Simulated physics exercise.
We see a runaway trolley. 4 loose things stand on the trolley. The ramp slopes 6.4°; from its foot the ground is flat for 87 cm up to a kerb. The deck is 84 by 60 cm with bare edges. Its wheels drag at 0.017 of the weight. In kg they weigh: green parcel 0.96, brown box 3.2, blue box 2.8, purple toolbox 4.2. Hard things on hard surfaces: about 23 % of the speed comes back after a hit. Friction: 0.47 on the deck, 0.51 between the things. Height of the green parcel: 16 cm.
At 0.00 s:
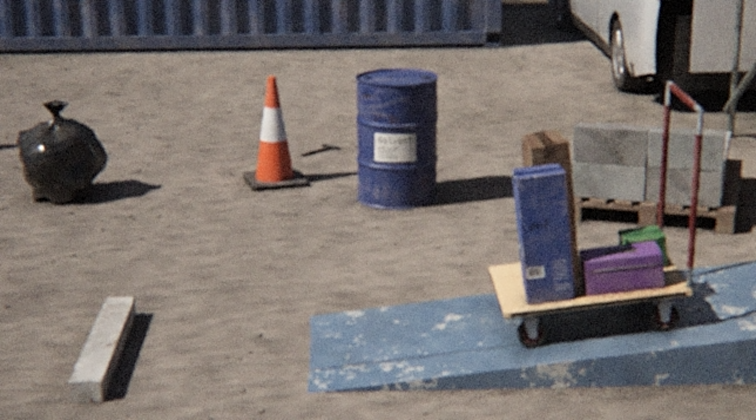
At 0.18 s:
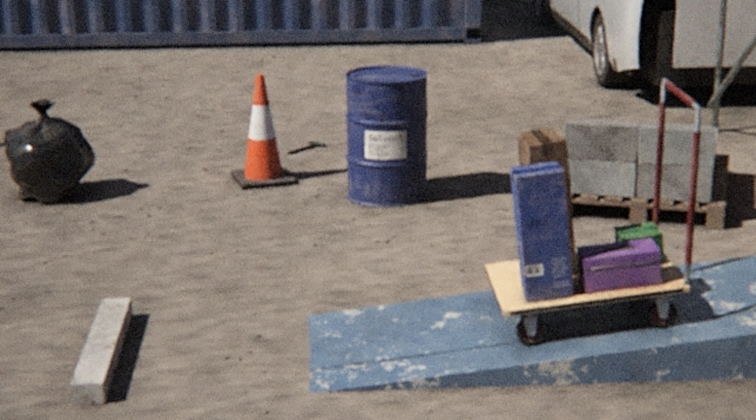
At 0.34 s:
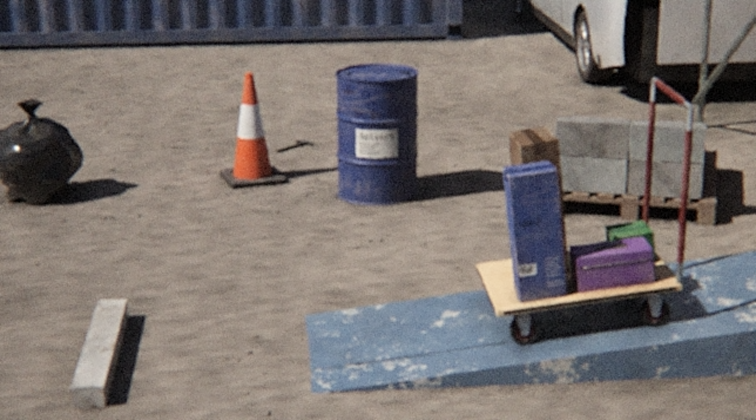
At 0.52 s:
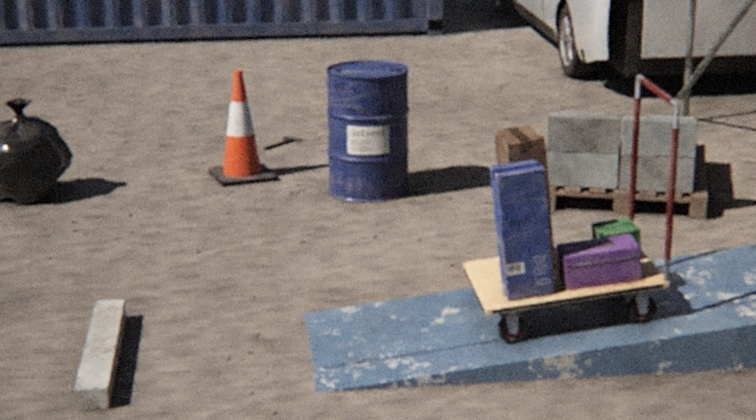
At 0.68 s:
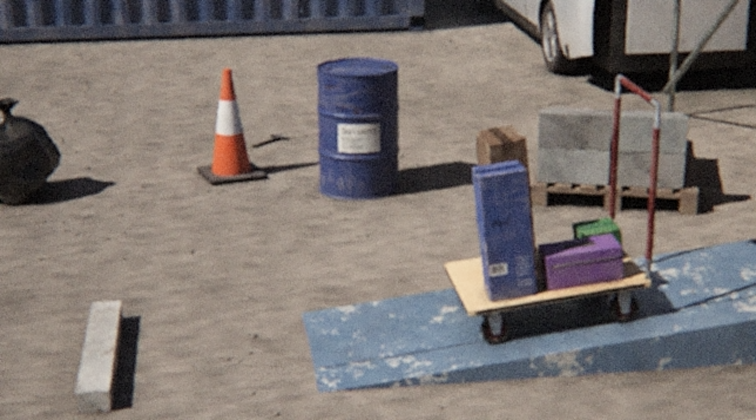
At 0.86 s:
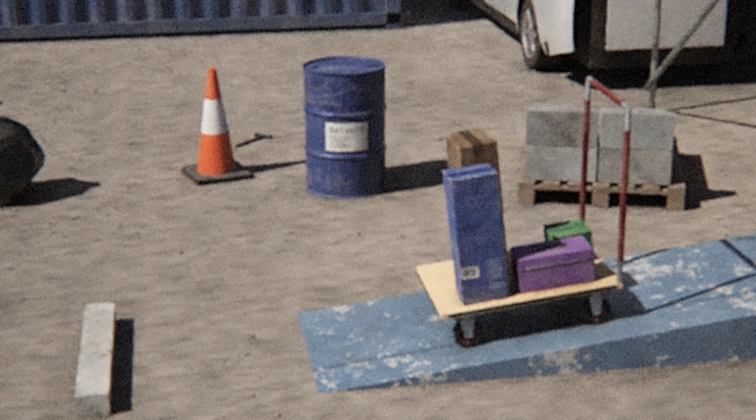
The clip opens on a flat trolley with a red handle, carrying a tall blue box, a brown box, a purple toolbox and a green parcel on a worn blue ramp. It barely shifts at first, then rolls left down the slope, gathering speed, while the view drifts slightly across the yard.
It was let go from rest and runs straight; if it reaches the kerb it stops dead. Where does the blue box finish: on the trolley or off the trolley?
The blue box gets thrown off.
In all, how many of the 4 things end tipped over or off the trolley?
In all, 2.
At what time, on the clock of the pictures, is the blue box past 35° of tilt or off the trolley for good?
At about 2.3 s.
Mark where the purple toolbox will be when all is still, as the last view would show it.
At about (176, 316).
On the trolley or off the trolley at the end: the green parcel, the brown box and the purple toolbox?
The green parcel is still on the trolley; the brown box finishes off the trolley; the purple toolbox is still on the trolley.
After 1.96 s, 17 cm left to run.
After 2.26 s, trolley at the kerb; blue box 11° off its base near (100, 274); brown box 18° off its base; green parcel moved 17 cm.
After 2.66 s, trolley at the kerb; brown box and blue box now off the trolley; green parcel moved 21 cm; purple toolbox moved 19 cm.
In the end (3.3 s), off the trolley, brown box and blue box; not toppled but over 10 cm from the start, green parcel and purple toolbox.
